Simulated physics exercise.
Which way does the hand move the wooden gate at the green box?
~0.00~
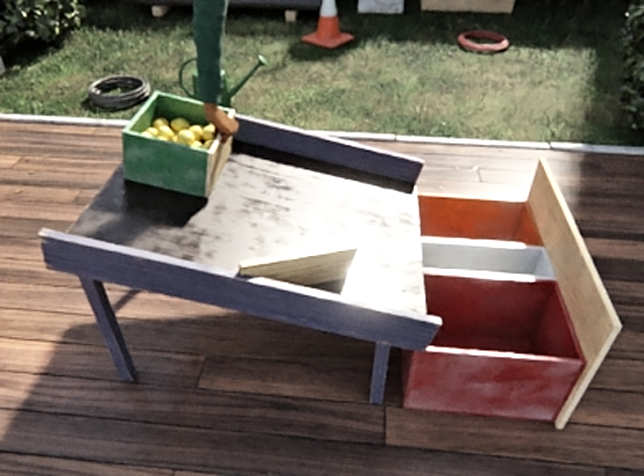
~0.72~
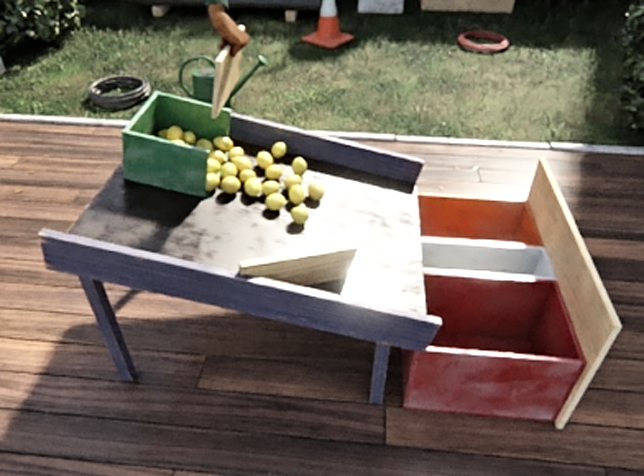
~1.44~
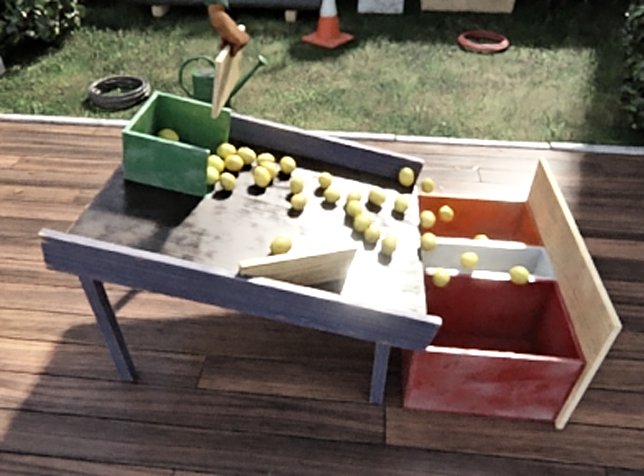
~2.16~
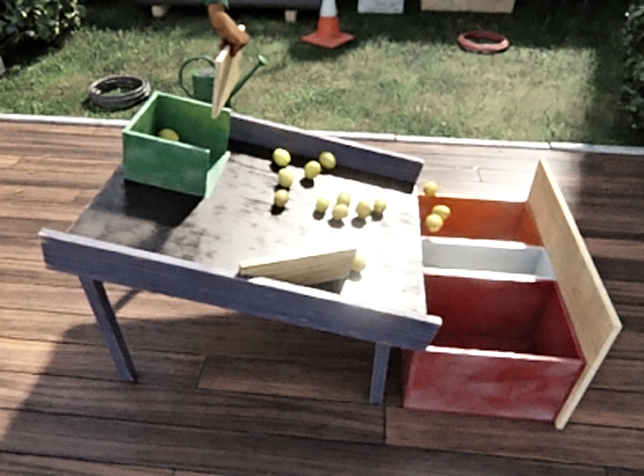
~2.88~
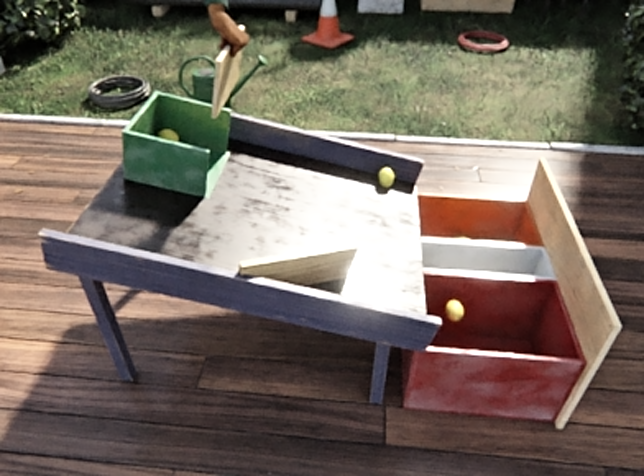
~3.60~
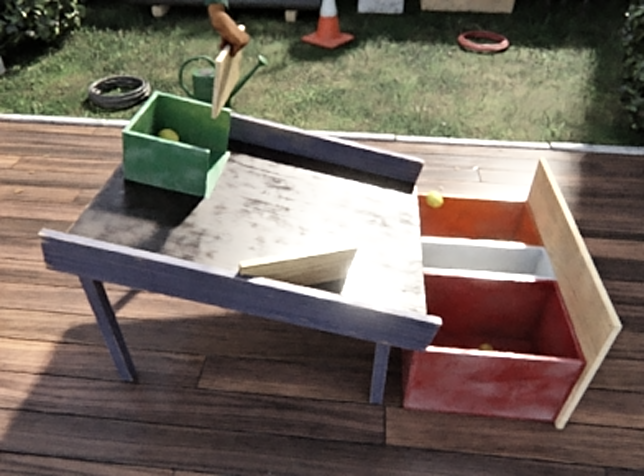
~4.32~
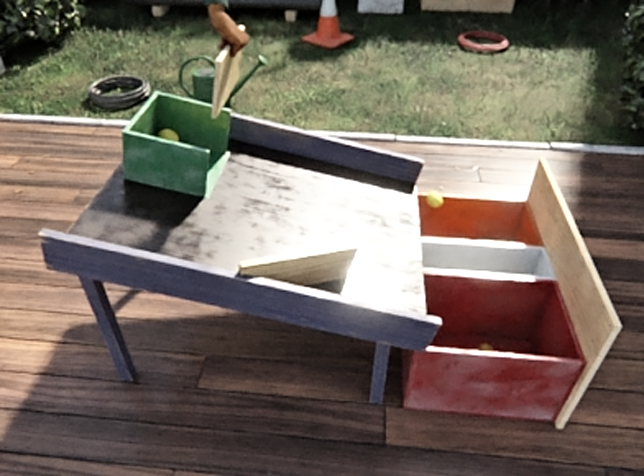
The hand moves the gate up, clear of the box's open side.
Small yellow balls sit in a green box at the upper left of a grey sloping table, seen from above on a wooden deck, with grass and an orange cone behind. A hand lifts a wooden gate up from the box's open side and holds it there. The balls spill out and roll rightward down the slope, spreading around an angled board. They drop off the right edge toward an orange tub, a white bin and a red tote. At the end the table is clear, with yellow still showing in the green box, the orange tub and the red tote.
